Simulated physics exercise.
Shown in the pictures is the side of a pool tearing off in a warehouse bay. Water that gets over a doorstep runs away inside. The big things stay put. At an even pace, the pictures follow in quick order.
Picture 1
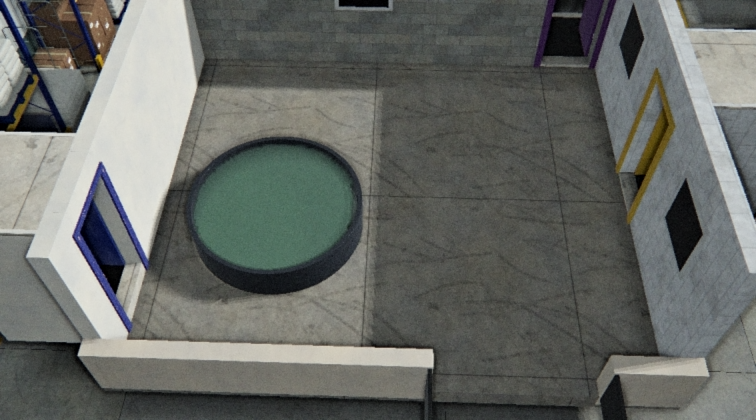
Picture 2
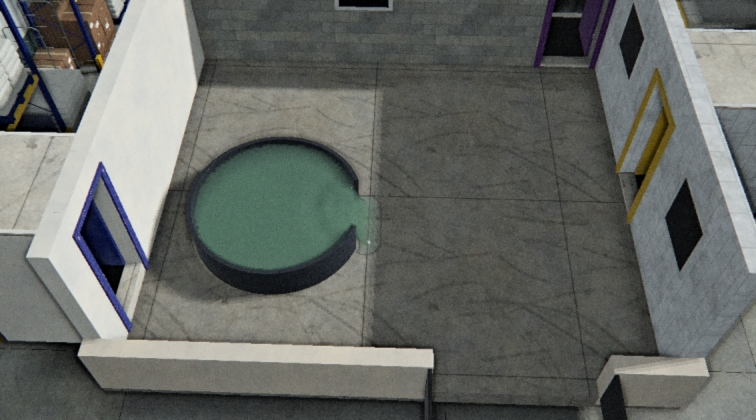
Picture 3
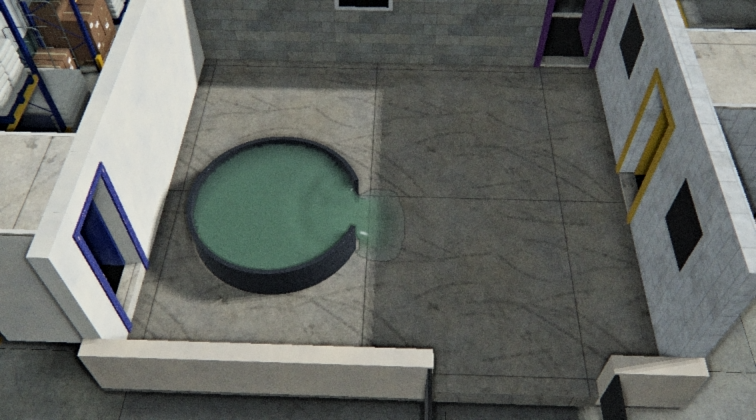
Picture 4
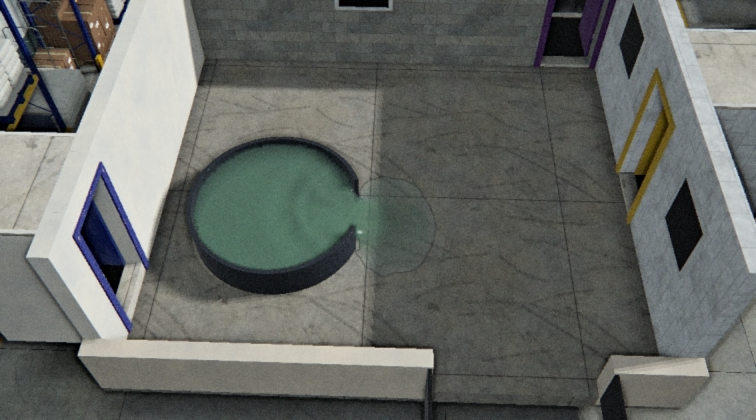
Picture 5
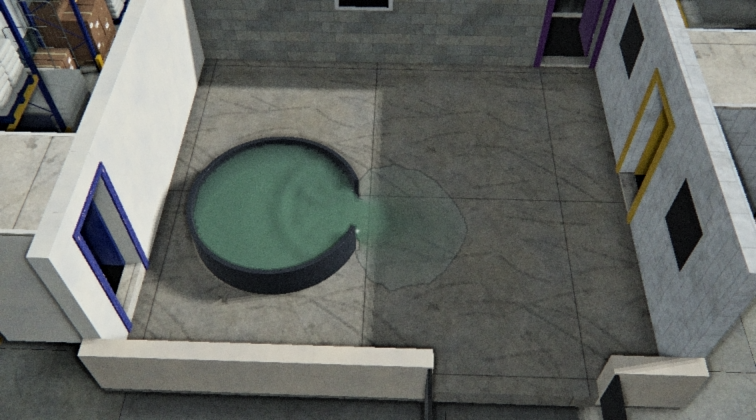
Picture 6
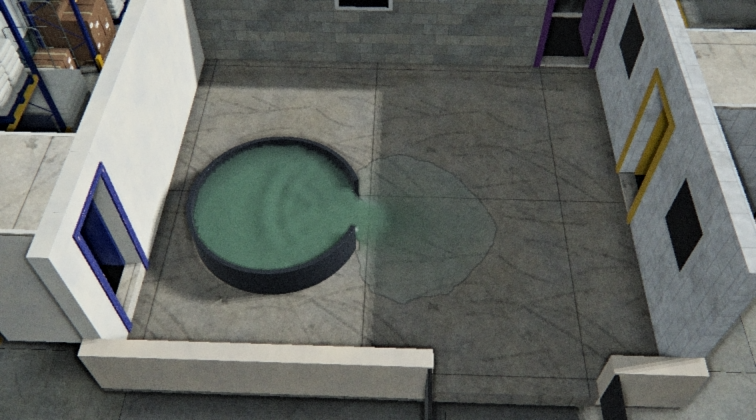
A round pool of green water sat whole in a warehouse bay, then its right side tore open and water poured through the gap, spreading steadily rightward across the floor in a thin, widening sheet.
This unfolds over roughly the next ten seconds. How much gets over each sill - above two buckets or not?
My prediction: The yellow door will top two buckets, the purple door will top two buckets, the blue door will not top two buckets.
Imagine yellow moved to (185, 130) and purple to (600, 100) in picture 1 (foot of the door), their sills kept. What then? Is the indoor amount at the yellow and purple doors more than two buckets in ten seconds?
In short: The yellow door falls short, the purple door tops the mark.
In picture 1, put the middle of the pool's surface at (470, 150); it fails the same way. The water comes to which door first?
That would be the one in yellow, I think.
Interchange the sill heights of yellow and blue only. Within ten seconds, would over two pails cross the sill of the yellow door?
The yellow door remains below the limit.
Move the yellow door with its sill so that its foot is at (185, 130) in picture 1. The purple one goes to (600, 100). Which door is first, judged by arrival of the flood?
I reckon it's the door marked purple.
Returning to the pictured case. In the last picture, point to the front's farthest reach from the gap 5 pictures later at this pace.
At about (596, 246).
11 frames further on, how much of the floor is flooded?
I make it 40 per cent.
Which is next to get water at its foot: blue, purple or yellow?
From the pictures, my answer is the door marked yellow.
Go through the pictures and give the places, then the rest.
The first picture shows the round pool at (276, 203) is whole and still.
In the second picture, the front is at (364, 199), out from the gap at (358, 219).
In the third picture, water pours out at (358, 220) and has run to (393, 253).
In the fourth picture, water pours out at (358, 219) and has run to (429, 238).
In the fifth picture, water pours out at (358, 219) and has run to (460, 232).
In the sixth picture, the front is at (488, 236), out from the gap at (358, 219).
A moment on, water covers 20 % of the floor; the yellow door not reached, the purple door not reached, the blue door not reached.
Next, water covers 40 % of the floor; the yellow door under two buckets in, the purple door not reached, the blue door not reached.
Then, water covers 50 % of the floor; the yellow door over two buckets in, the purple door wet at the sill, nothing in, the blue door not reached.
Later, water covers 50 % of the floor; the yellow door far over two buckets in, the purple door over two buckets in, the blue door not reached.
In the end, water covers 65 % of the floor; the yellow door far over two buckets in, the purple door over two buckets in, the blue door not reached.
